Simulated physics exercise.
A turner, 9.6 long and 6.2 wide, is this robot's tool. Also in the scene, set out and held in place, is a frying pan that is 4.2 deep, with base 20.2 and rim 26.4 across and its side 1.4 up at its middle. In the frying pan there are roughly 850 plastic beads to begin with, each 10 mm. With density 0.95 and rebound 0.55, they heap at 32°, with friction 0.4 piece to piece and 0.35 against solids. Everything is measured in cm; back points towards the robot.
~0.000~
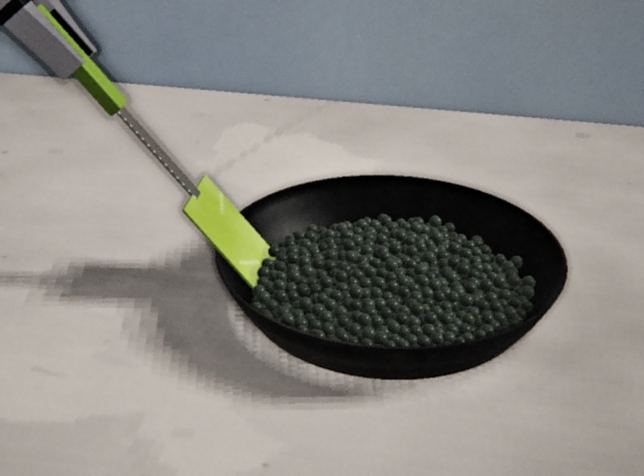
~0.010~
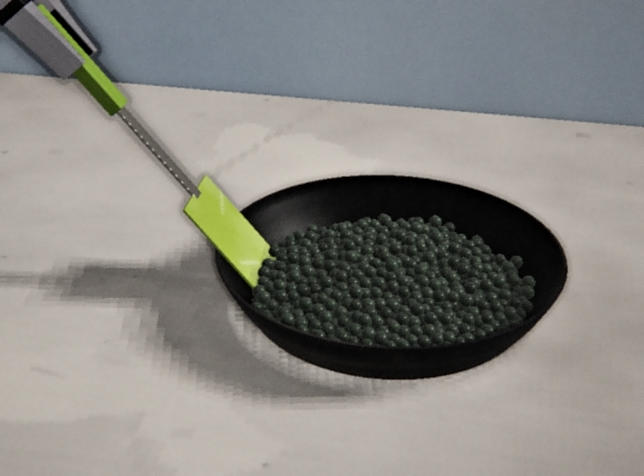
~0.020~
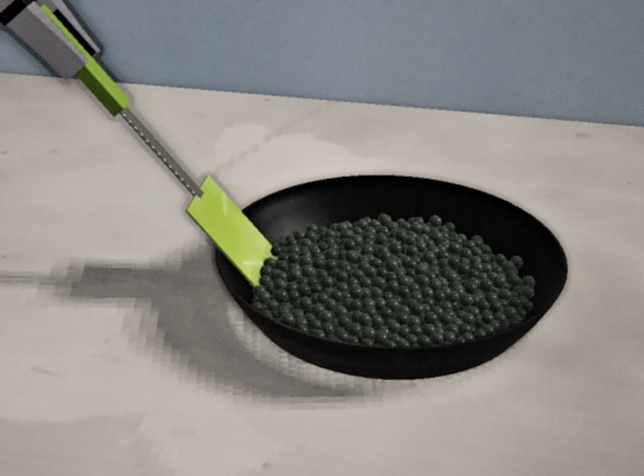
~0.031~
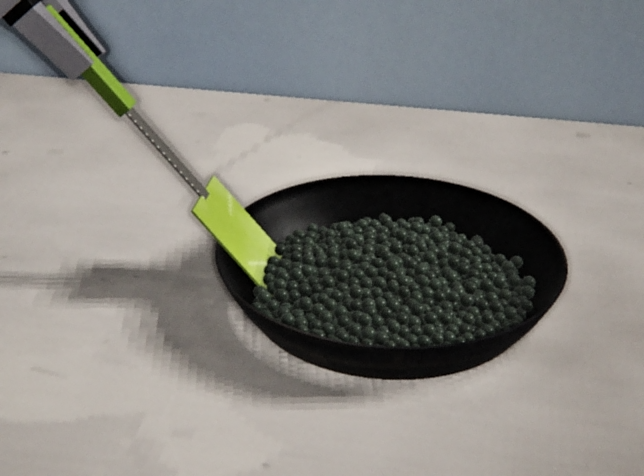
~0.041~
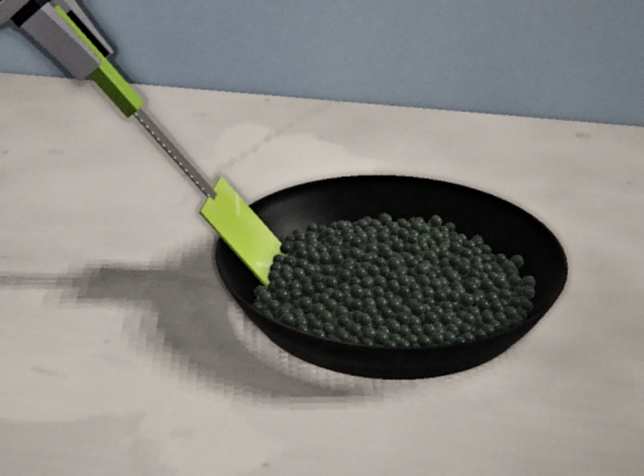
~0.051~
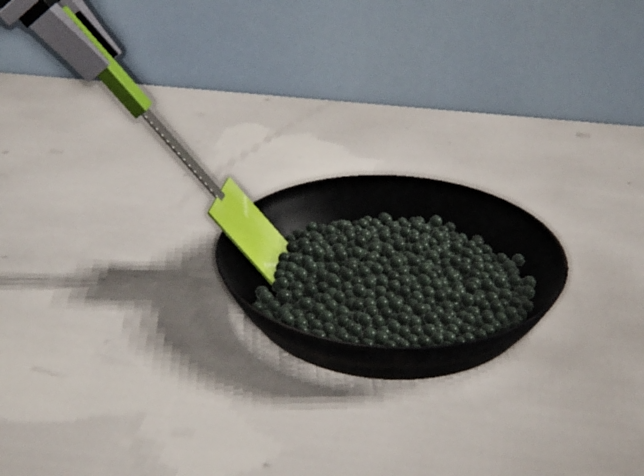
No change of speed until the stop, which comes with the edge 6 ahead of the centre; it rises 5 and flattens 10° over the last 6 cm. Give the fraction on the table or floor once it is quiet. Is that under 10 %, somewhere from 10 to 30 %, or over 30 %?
It is under 10 %.
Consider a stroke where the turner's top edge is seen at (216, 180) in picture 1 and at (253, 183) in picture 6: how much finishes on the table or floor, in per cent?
About 10 per cent.
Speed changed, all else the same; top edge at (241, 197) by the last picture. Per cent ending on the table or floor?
About 15 per cent.
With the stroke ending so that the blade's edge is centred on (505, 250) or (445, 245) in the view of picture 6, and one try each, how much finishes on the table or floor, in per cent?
I'd say roughly 5 per cent, then roughly 0 per cent.
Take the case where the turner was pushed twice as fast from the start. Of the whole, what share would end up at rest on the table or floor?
Estimated result: Some 15 %.
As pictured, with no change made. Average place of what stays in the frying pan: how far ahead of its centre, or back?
I'd say close to 3.0 cm toward the front.
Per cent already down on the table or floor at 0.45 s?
Roughly 0 per cent.
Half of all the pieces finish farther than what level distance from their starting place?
Distance: Around 2 cm.
After 0.13 s, sloping 49°, highest piece 5 above the table; 846 in the frying pan.
After 0.21 s, sloping 45°, highest piece 6 above the table; 846 in the frying pan.
After 0.45 s, sloping 39°, highest piece 5 above the table; 827 in the frying pan, 15 on the table or floor, 4 on the blade or in flight.
After 1.50 s, sloping 39°, highest piece 5 above the table; 825 in the frying pan, 21 on the table or floor.
In the end, 825 in the frying pan, 21 on the table or floor. That is 2 % on the table or floor.
